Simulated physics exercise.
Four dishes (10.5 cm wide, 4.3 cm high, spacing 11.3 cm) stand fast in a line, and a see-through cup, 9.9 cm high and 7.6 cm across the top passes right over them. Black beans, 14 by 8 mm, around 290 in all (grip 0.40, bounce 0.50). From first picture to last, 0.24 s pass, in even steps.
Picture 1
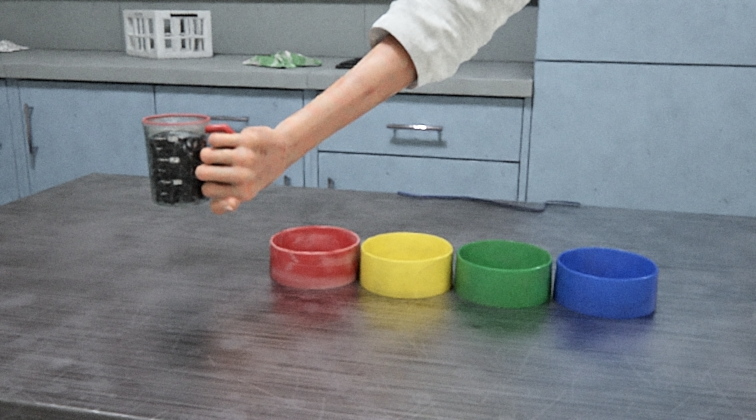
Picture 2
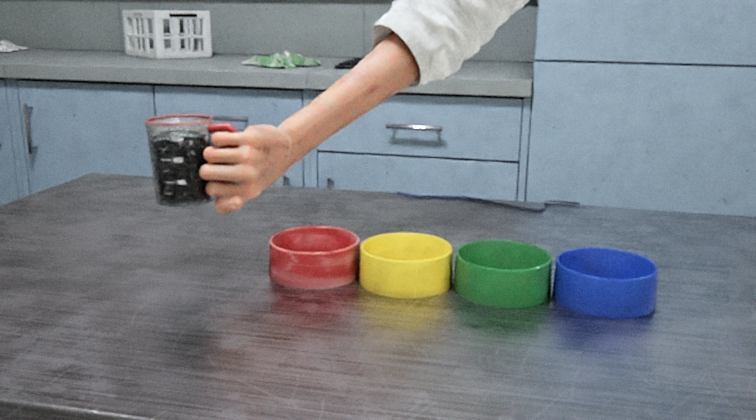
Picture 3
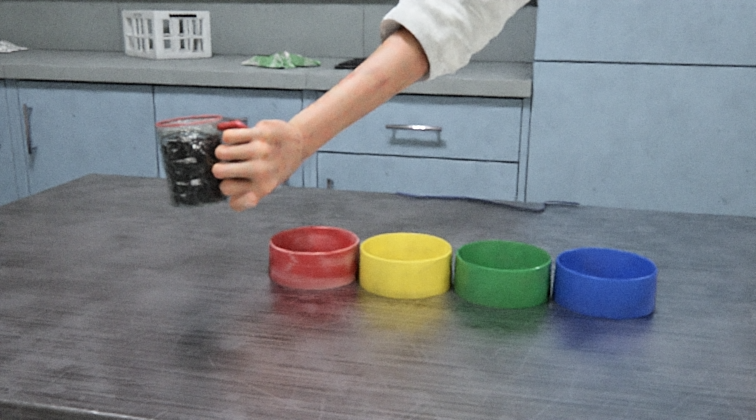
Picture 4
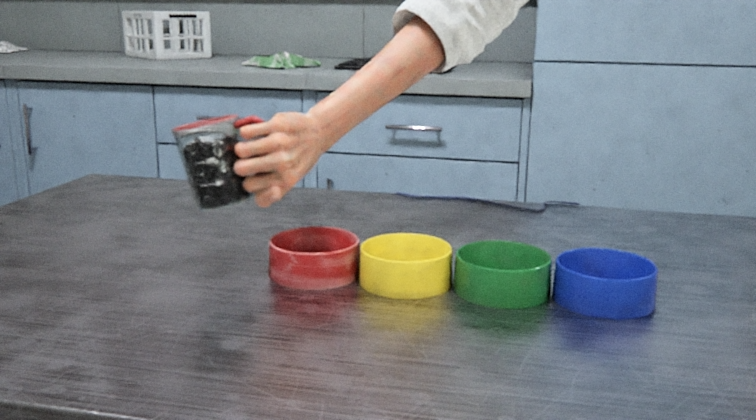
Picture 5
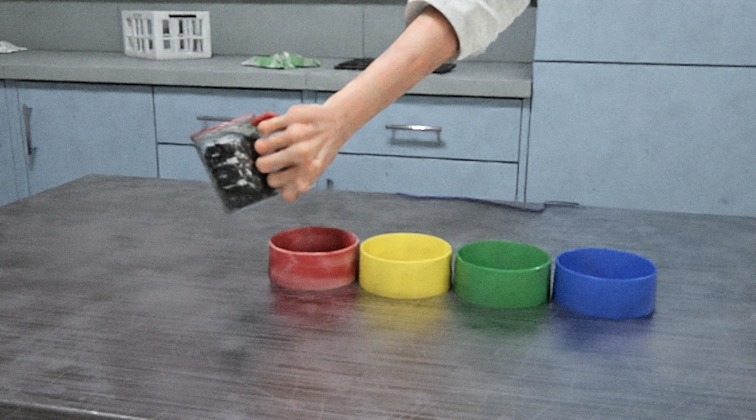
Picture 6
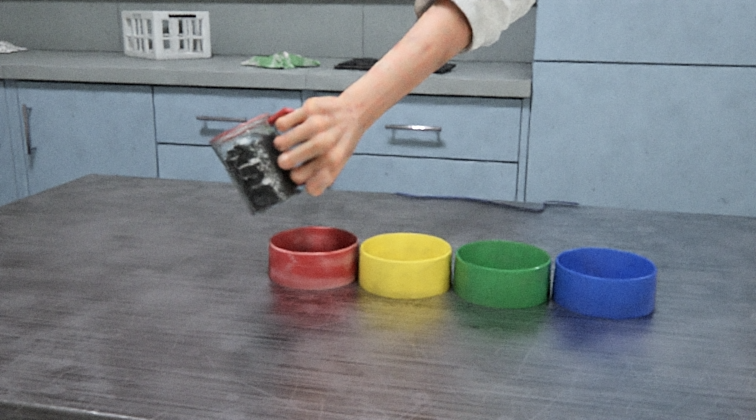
In a room with blue cabinets, a hand holds a clear cup of black beans above a dark table with red, yellow, green and blue dishes, then moves it a short way right while gradually tilting it.
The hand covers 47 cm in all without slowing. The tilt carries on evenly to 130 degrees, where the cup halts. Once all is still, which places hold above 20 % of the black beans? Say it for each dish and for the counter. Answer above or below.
Red: Below, blue: Below, green: Above, yellow: Below, counter: Below.
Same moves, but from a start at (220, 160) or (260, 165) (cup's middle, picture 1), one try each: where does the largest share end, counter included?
Most goes to: Blue; blue.
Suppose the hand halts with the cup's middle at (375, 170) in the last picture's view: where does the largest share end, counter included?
The winner: Red.
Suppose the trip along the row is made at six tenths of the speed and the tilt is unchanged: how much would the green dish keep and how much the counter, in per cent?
In that case green 0, counter 10.
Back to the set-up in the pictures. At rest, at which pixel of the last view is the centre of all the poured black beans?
At about (504, 271).
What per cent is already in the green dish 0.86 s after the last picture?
Some 70 per cent.
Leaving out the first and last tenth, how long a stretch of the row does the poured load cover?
About 7 cm.
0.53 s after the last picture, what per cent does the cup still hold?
Some 90 per cent of the load.
Then, 0.32 s after the last picture, tilt 78 degrees; cup holds 100 %.
Then, 0.53 s after the last picture, tilt 111 degrees; cup holds 90 %, green 10 %.
Then, 0.86 s after the last picture, tilt 130 degrees; cup holds 25 %, green 70 %.
In the end, red 0 %, blue 0 %, green 95 %, yellow 0 %, counter 0 %.
